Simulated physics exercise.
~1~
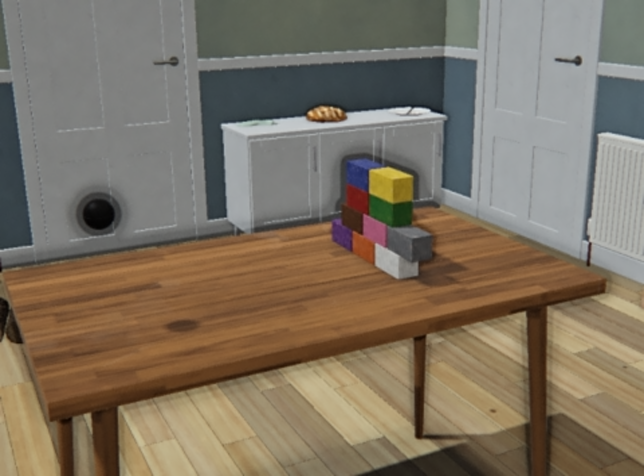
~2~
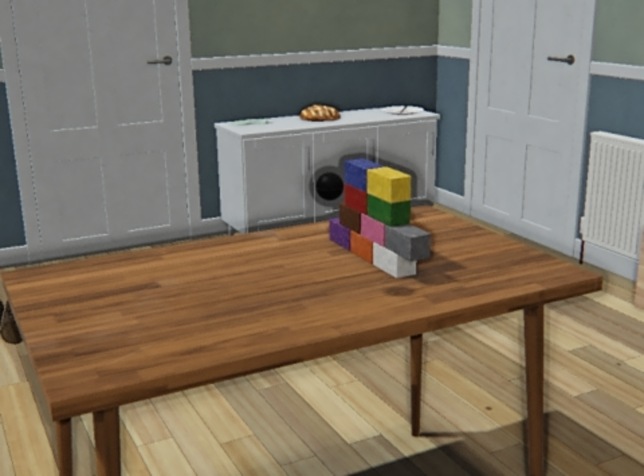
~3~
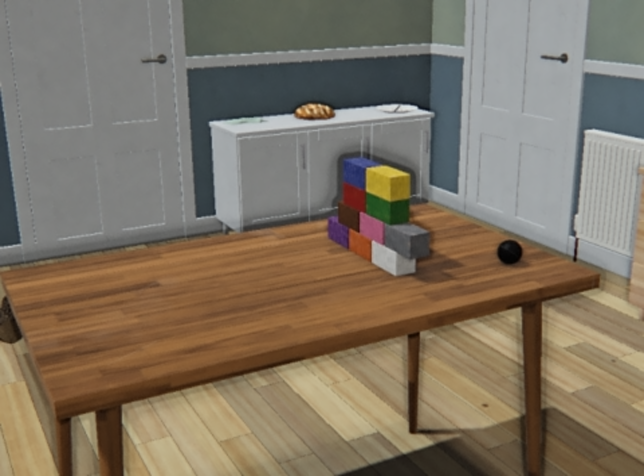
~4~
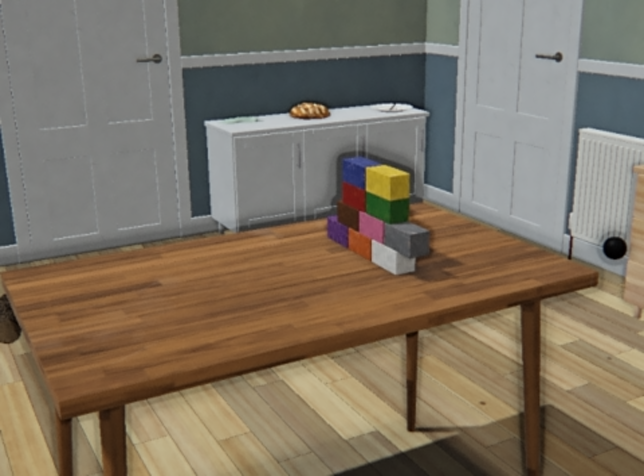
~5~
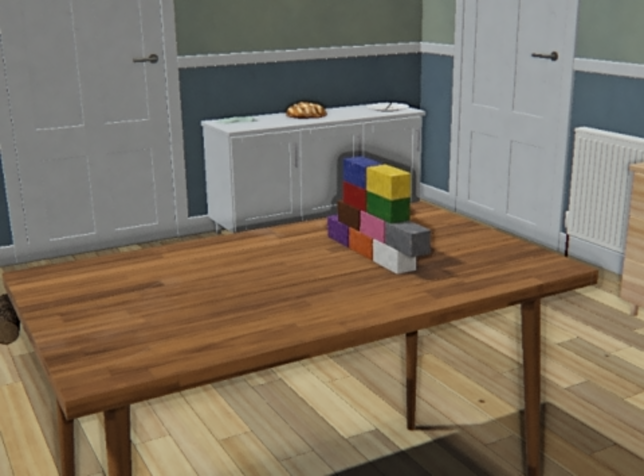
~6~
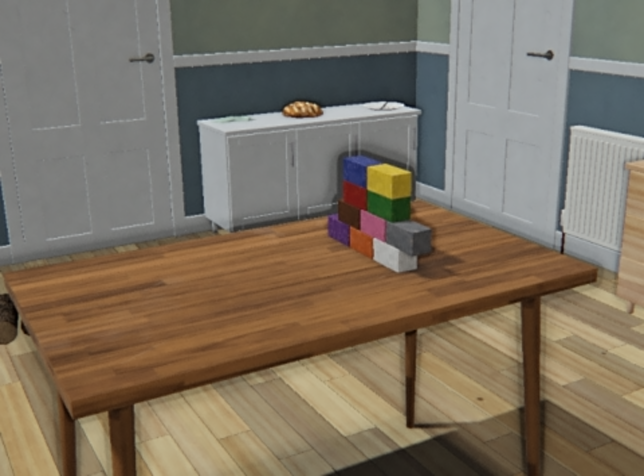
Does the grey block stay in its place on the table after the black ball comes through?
Yes, the grey block stays where it was, at the right side of the stack, after the ball has gone past.
